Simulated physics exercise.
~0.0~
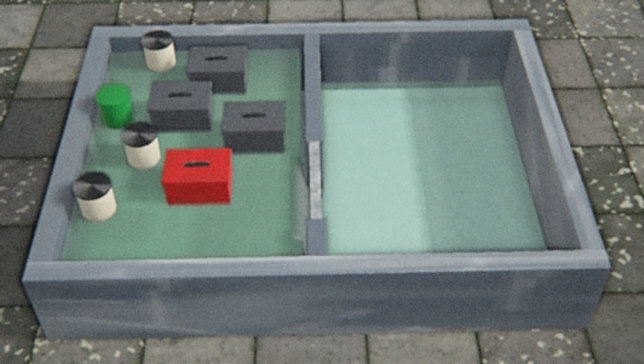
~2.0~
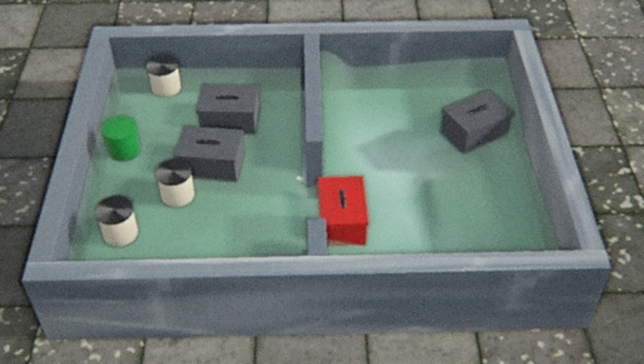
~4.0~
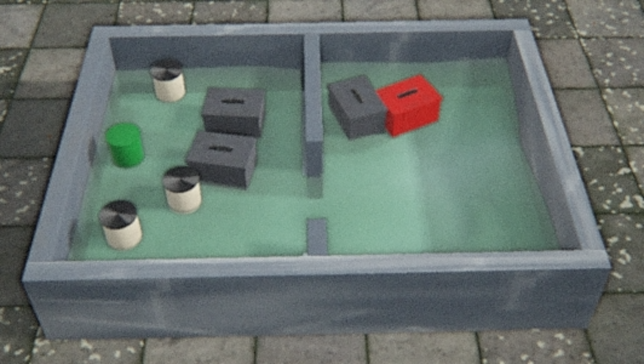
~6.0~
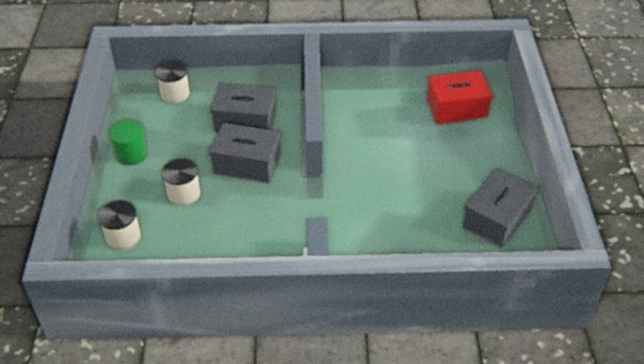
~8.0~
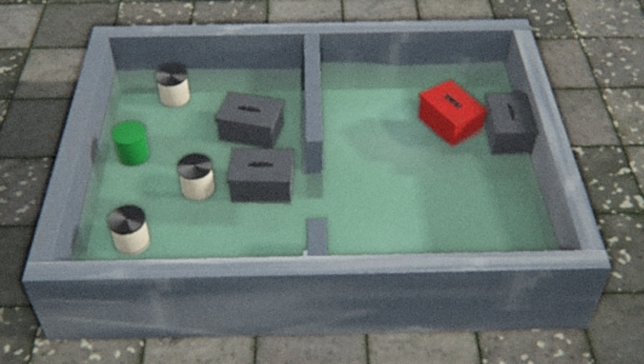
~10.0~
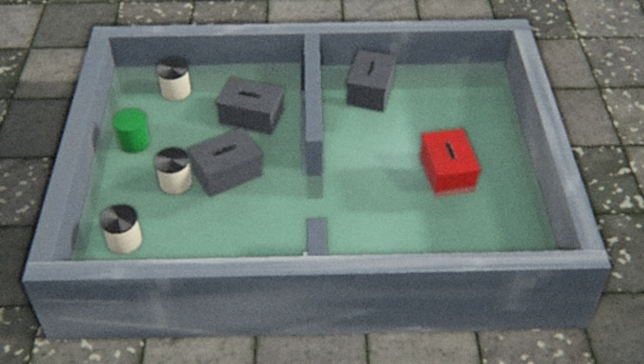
A bright red tote floats among three dark gray totes, three cream pails with dark tops and a green pail, all in the left part of a gray basin on paving, seen from above at an angle. The divider's gap opens, and the red tote and one gray tote drift through to the right side. The two meet near the divider, then separate toward the far right. The gray one swings back to the upper left of that side. The other totes and the pails, green included, shift only slightly, staying afloat on the left, while the red tote ends afloat on the right.
